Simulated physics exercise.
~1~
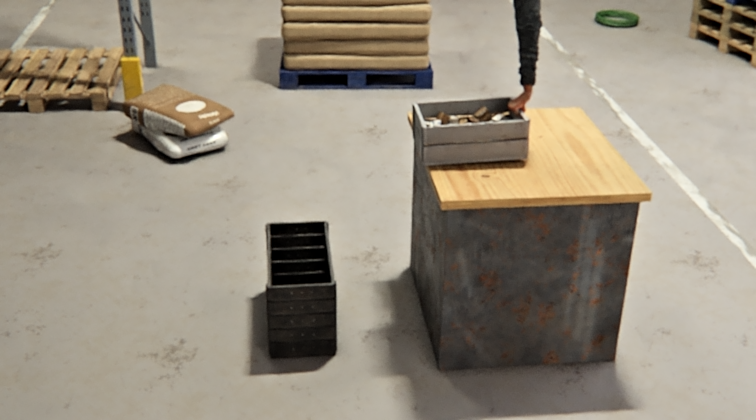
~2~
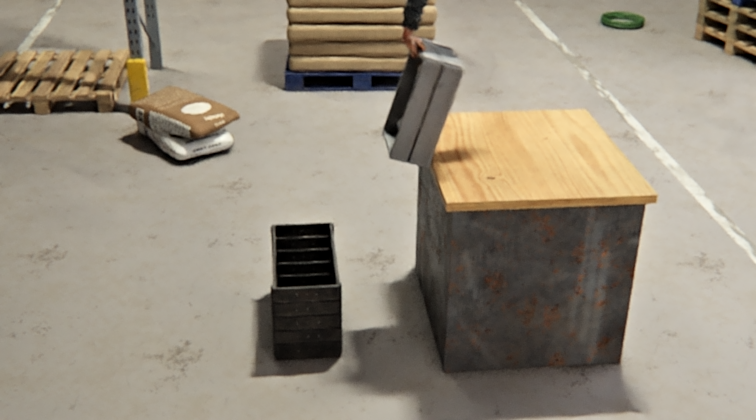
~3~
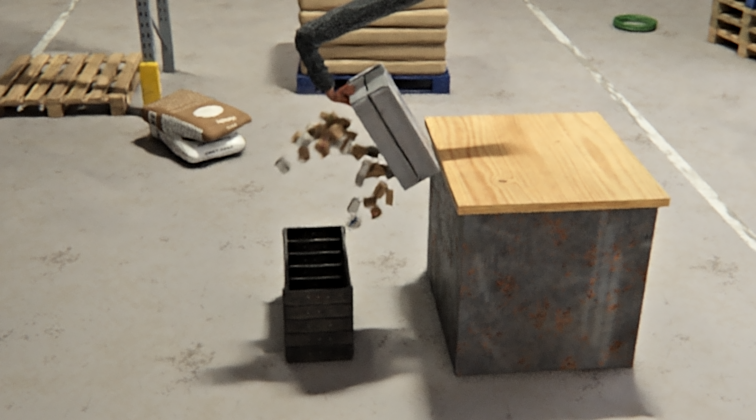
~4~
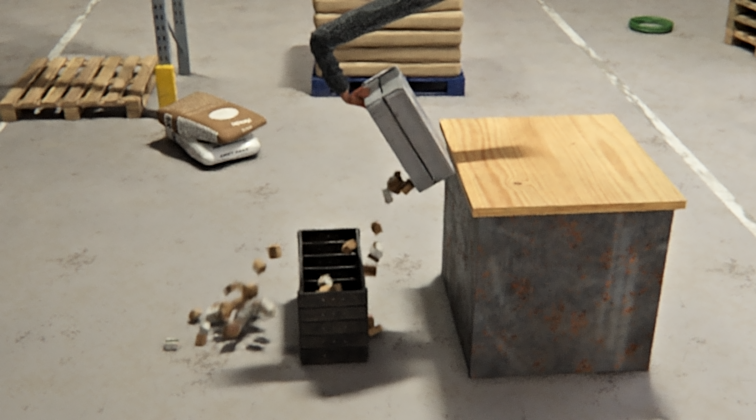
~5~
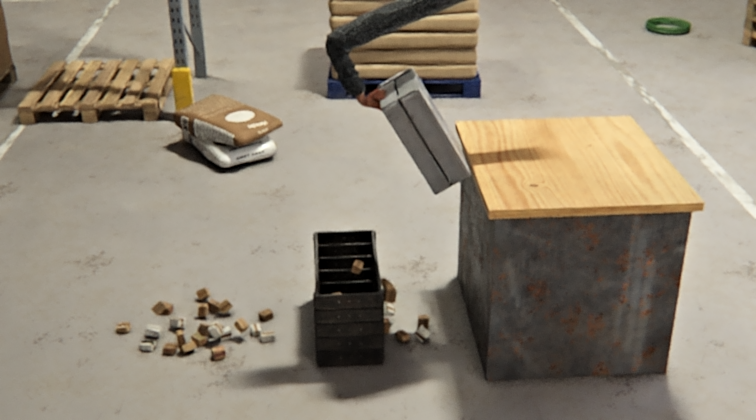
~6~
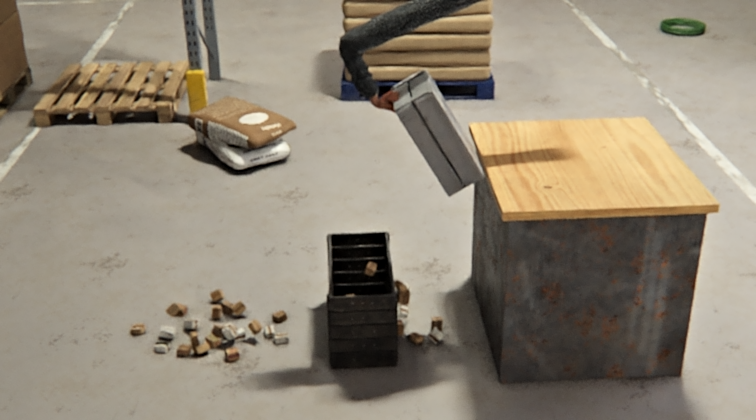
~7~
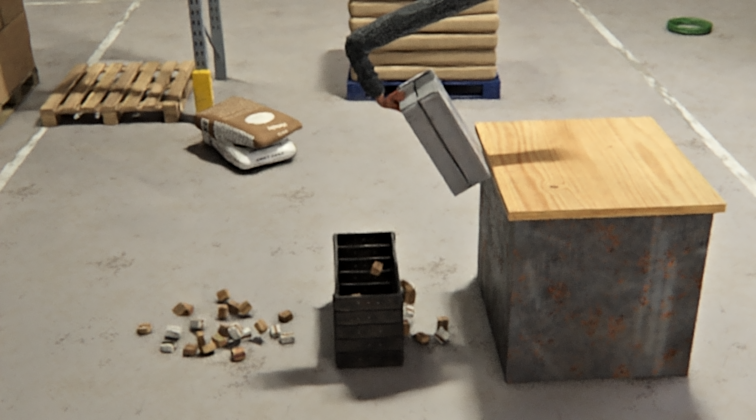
A dark-sleeved arm reaches down to a grey crate of small brown and white parcels on a wood-topped bench, seen from slightly above in a warehouse. A long black tote stands on the floor to the left, with pallets, sacks and a blue post behind. The arm lifts and tips the crate over the bench's left edge, and the parcels tumble out in a loose stream. Some drop into the tote, but many scatter on the floor to its left and a few land on its right. The crate stays tilted as everything settles.
